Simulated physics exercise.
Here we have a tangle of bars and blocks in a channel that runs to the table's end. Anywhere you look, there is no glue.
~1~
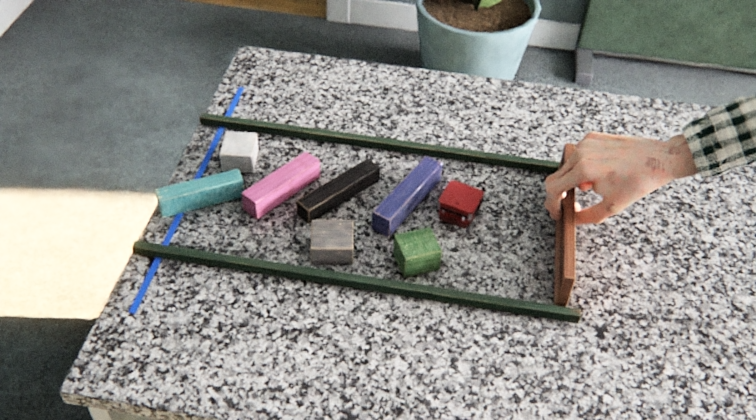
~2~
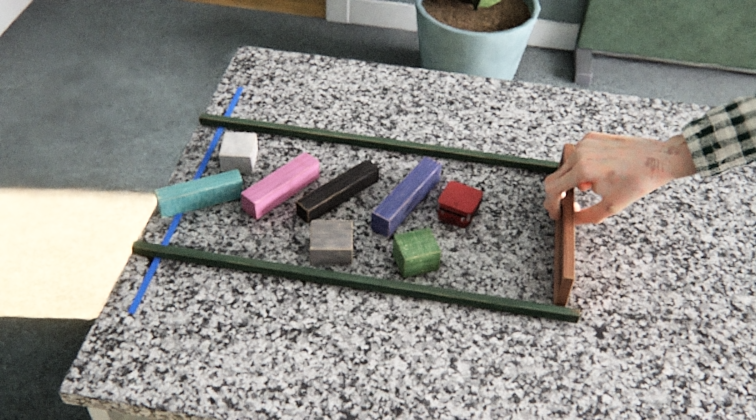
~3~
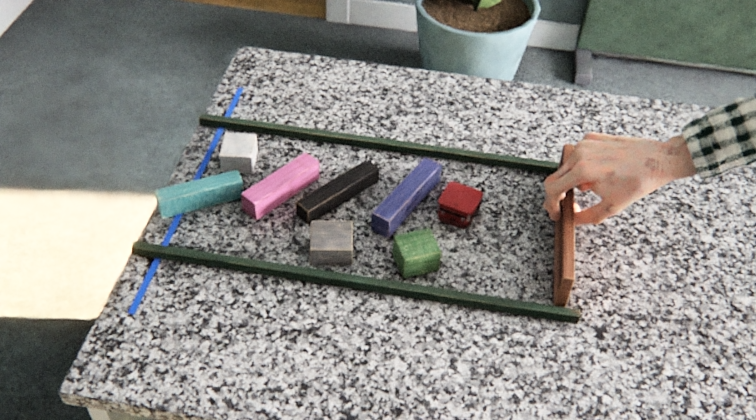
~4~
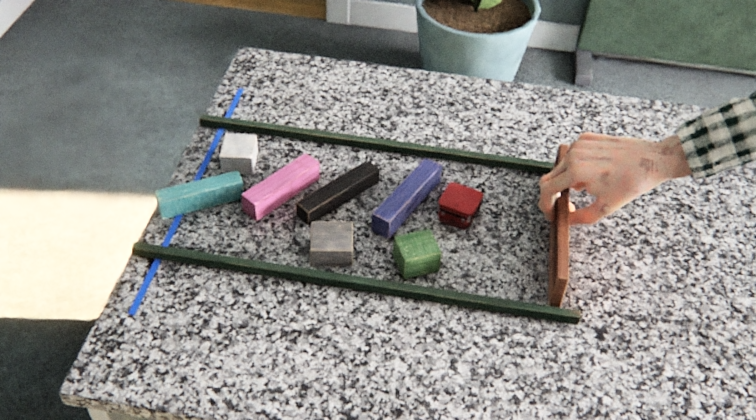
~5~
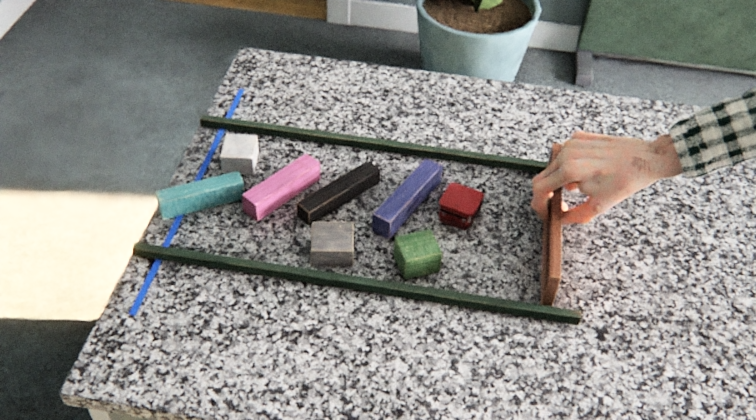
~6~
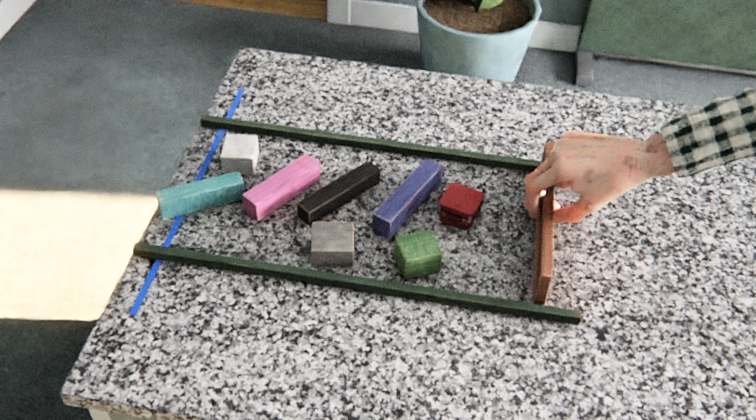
A hand slides a brown board slightly left between two rails toward scattered colored blocks.
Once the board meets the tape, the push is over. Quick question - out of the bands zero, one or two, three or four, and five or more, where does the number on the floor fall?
The band is five or more.
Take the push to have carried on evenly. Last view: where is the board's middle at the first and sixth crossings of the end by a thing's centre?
At (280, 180) for the first, at (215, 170) for the sixth.
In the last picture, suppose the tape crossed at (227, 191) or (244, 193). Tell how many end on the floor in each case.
Taking the two tries in order, the numbers are 4 and 3.
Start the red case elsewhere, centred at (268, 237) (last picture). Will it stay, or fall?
From there it goes over.
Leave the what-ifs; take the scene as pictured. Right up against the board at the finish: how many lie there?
In total, 2.
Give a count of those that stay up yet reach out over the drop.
It would come to 2.
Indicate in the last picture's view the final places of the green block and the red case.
The green block settles near (159, 209); as for the red case, near (181, 170).
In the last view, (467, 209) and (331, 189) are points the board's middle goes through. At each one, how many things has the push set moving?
First 1, after that 8.
Soon after, none off yet; turquoise bar at rest near (202, 195); white block at rest near (240, 154); pink stick at rest near (283, 186).
Then, none off yet; turquoise bar moved a little near (175, 191); white block moved about its own width near (212, 149); pink stick moved about its own width near (228, 173).
At rest, the number that fall off is five or more; fallen, blue bar, grey block, black bar, pink stick, white block and turquoise bar.
